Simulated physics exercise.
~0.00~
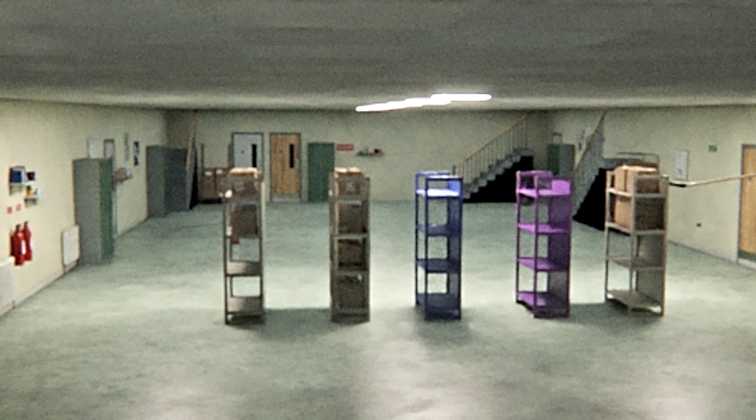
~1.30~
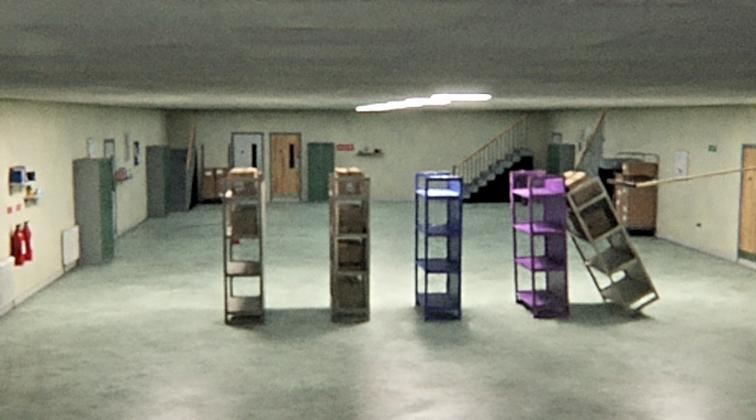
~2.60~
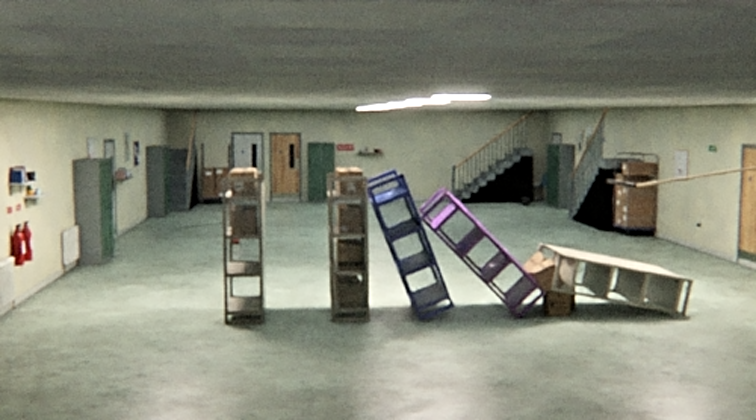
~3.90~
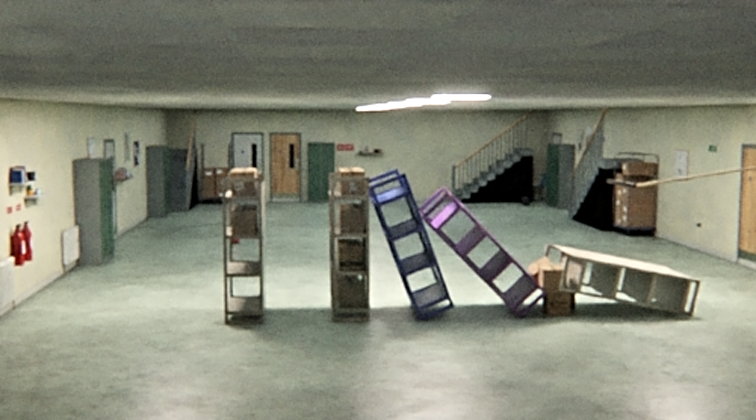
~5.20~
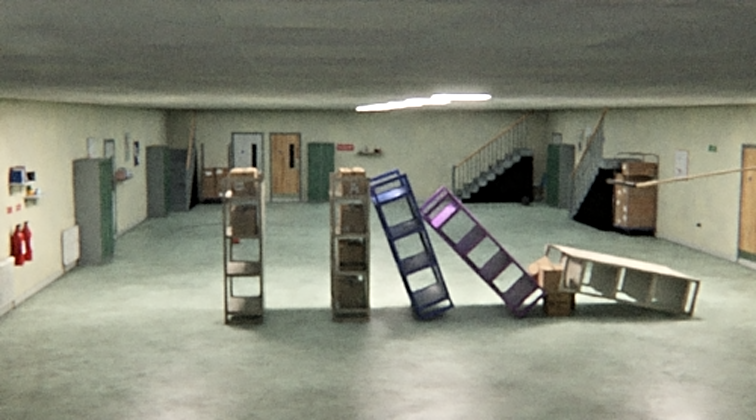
A pole tips the rightmost rack leftward, leaving purple and blue racks leaning and two upright.
